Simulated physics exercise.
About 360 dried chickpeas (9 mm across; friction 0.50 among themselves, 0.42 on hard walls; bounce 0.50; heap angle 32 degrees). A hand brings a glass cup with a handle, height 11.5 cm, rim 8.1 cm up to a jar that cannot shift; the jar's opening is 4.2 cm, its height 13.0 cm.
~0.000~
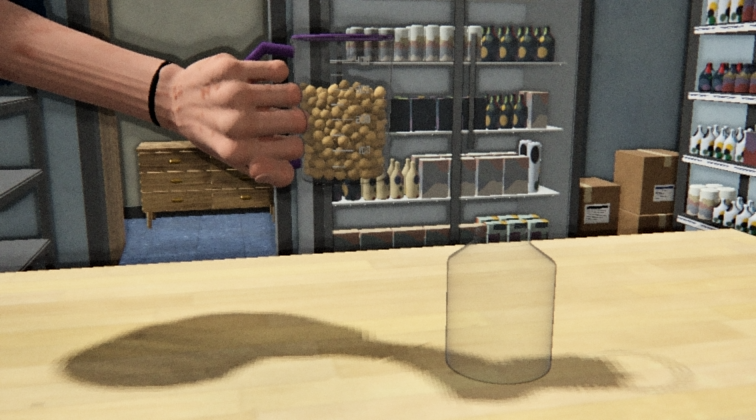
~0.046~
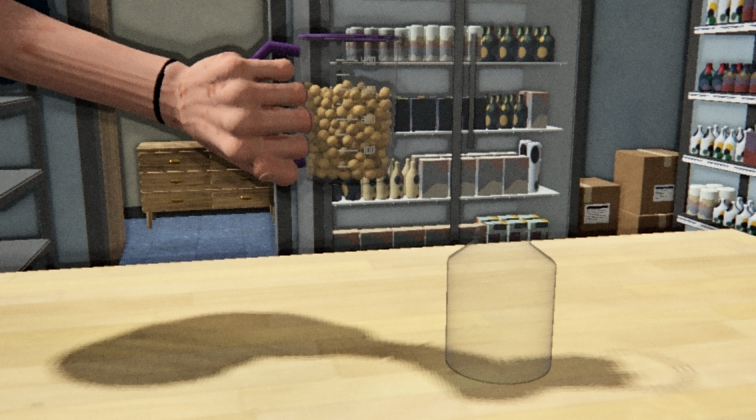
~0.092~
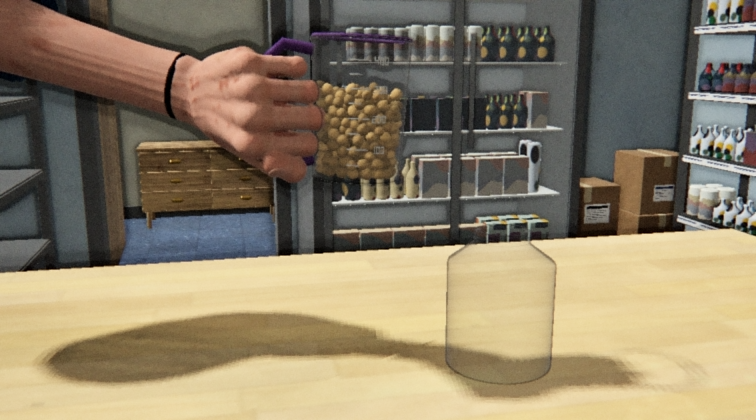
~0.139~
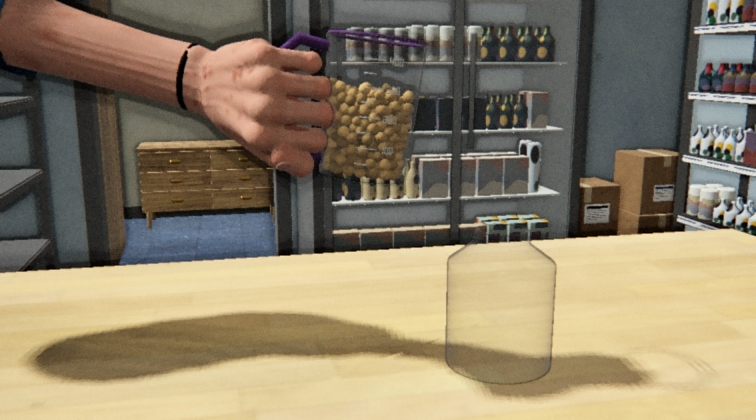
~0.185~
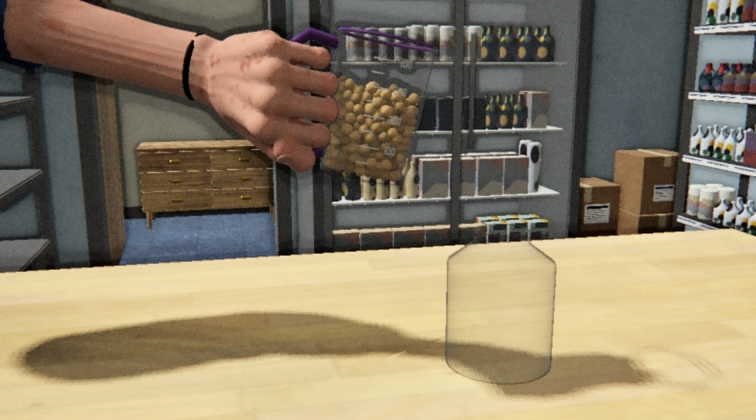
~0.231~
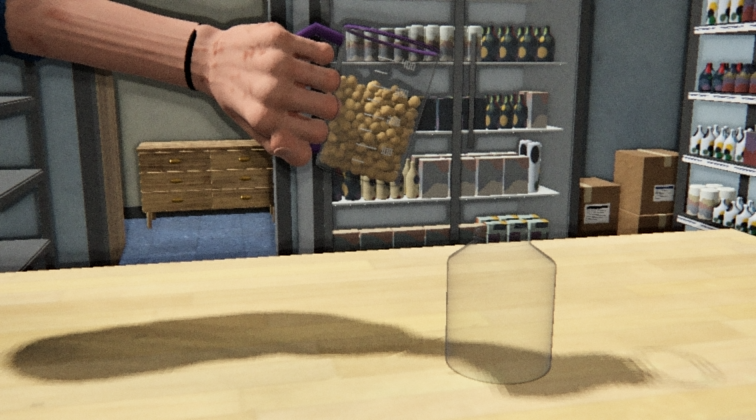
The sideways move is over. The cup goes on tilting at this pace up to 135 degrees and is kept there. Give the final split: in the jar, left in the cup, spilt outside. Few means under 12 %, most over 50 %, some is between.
Jar: Few, still above: Few, spilt: Most.
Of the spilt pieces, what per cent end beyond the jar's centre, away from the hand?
About 0 per cent.
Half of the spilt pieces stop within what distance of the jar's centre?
Some 12 cm.
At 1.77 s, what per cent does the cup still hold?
About 0 per cent.
Then, at 0.85 s, tilt 71 degrees; the cup holds 100 %, the jar 0 %.
After 1.27 s, tilt 109 degrees; the cup holds 95 %, the jar 0 %.
After 1.77 s, tilt 135 degrees; the cup holds 0 %, the jar 0 %.
By 2.4 s all is still; jar 0 %, still above 0 %, spilt 100 %.
